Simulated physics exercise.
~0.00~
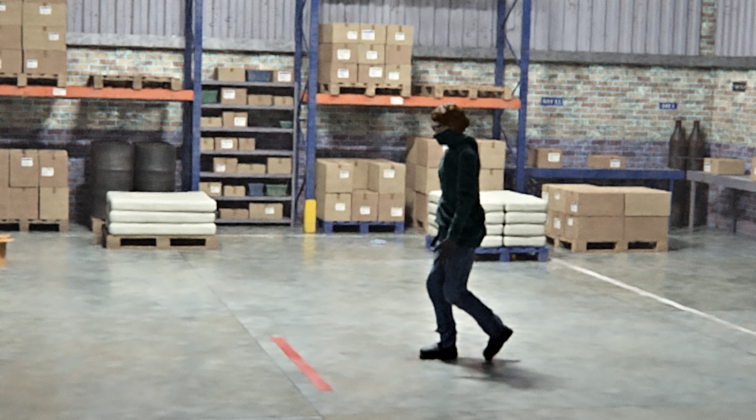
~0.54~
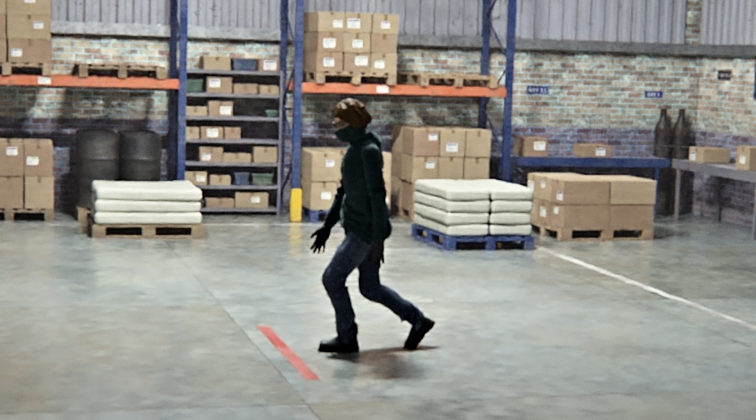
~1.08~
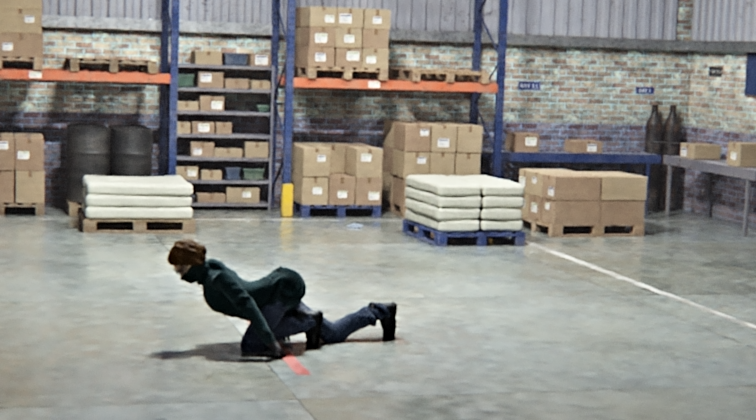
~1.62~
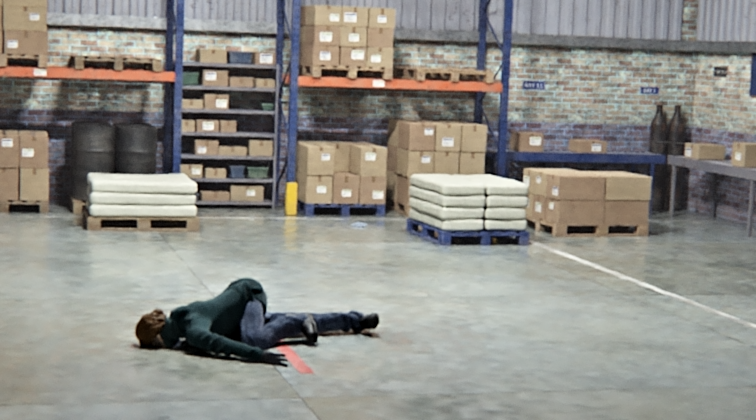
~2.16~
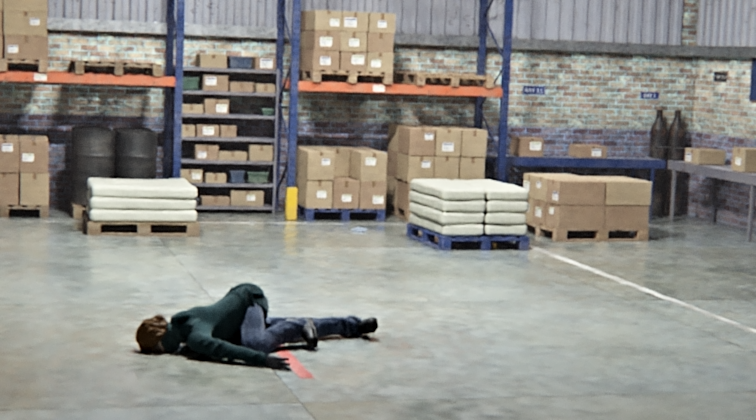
A person in a dark green top and jeans walked left across a warehouse floor towards a strip of red tape, then pitched forward onto hands and knees and ended up lying still on the floor, hips past the tape and one arm stretched out.
